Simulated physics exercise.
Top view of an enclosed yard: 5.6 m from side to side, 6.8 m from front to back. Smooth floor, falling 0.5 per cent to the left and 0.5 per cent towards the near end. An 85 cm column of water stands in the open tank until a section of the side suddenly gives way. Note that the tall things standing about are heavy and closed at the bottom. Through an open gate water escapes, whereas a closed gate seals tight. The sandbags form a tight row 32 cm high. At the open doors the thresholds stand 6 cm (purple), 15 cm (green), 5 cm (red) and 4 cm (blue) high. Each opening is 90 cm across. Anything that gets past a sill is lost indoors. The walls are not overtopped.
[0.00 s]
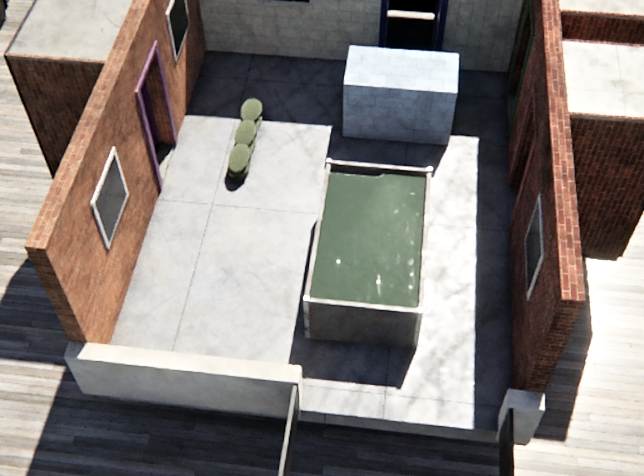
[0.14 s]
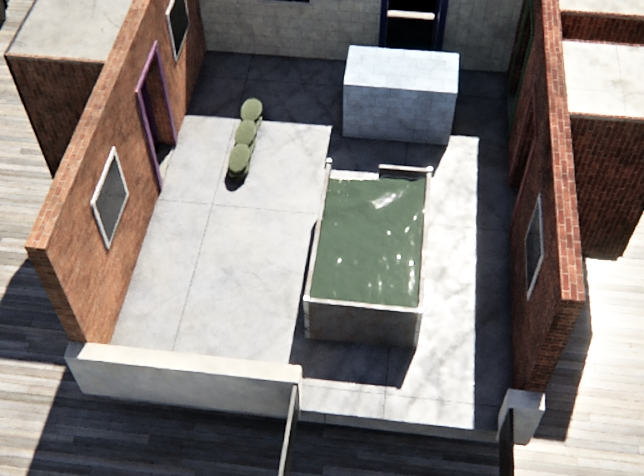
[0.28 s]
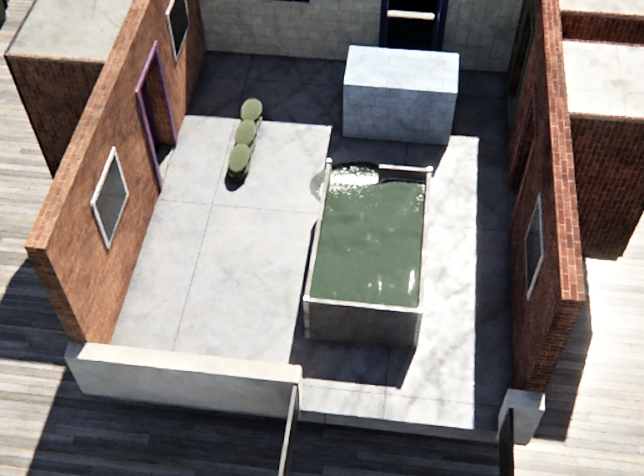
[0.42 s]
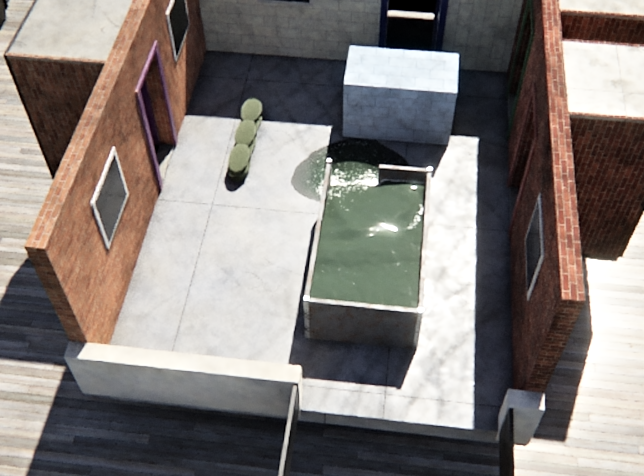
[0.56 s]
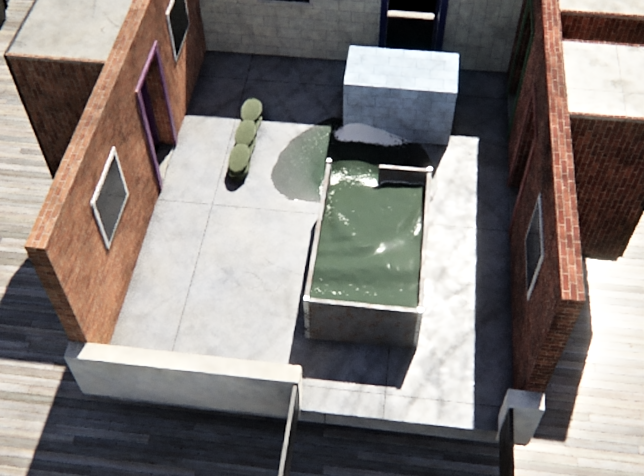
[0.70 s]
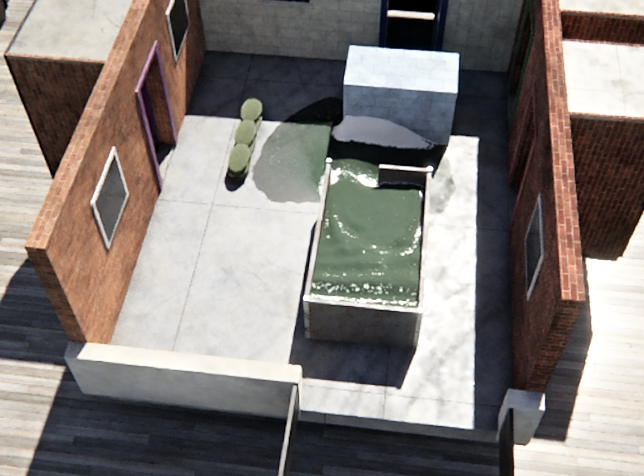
We see an enclosed yard from above, with an open tank of still green water; the surface ripples, then water pours out on the tank's far side and spreads across the pale floor, mostly to the left.
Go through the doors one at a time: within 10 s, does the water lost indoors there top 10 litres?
Purple door - no, it does not. Green door - no, it does not. Red door - yes, it does. Blue door - yes, it does.
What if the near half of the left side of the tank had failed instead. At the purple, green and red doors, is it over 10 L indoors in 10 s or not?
Then purple exceeds it, green does not exceed it, red exceeds it.
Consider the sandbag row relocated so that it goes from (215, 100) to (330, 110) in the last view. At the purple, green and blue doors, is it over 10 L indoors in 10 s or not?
Then the purple door is too much, the green door is fine, and the blue door is too much.
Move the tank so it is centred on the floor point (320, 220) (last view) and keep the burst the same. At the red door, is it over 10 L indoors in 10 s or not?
Lab note: Red door limit not exceeded.
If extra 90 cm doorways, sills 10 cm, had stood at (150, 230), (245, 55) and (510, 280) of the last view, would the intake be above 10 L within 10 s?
So, in the order given, it's shy of the mark, then beyond the mark, then shy of the mark.
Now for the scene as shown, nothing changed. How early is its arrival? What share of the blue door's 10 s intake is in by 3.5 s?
About 0 per cent.
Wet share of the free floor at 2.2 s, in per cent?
35 %.
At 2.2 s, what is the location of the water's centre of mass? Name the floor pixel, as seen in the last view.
It lies at roughly (359, 205) in pixels.
After 1.4 s water covers 20 % of the floor and is deepest (49 cm) near (368, 146); purple door not reached, green door not reached, red door not reached, blue door not reached.
After 2.2 s water covers 35 % of the floor and is deepest (41 cm) near (358, 145); purple door not reached, green door 8 cm at the sill, 0 L in, red door 14 cm at the sill, 7 L in, blue door not reached.
After 3.5 s water covers 65 % of the floor and is deepest (29 cm) near (205, 56); purple door 4 cm at the sill, 0 L in, green door 7 cm at the sill, 0 L in, red door 12 cm at the sill, 54 L in, blue door 5 cm at the sill, 0 L in.
After 6.0 s water covers 90 % of the floor and is deepest (20 cm) near (205, 56); purple door 4 cm at the sill, 0 L in, green door 11 cm at the sill, 0 L in, red door 8 cm at the sill, 98 L in, blue door 10 cm at the sill, 41 L in.
After 10.0 s water covers 95 % of the floor and is deepest (13 cm) near (102, 371); purple door 4 cm at the sill, 0 L in, green door 7 cm at the sill, 0 L in, red door 7 cm at the sill, 125 L in, blue door 9 cm at the sill, 115 L in.
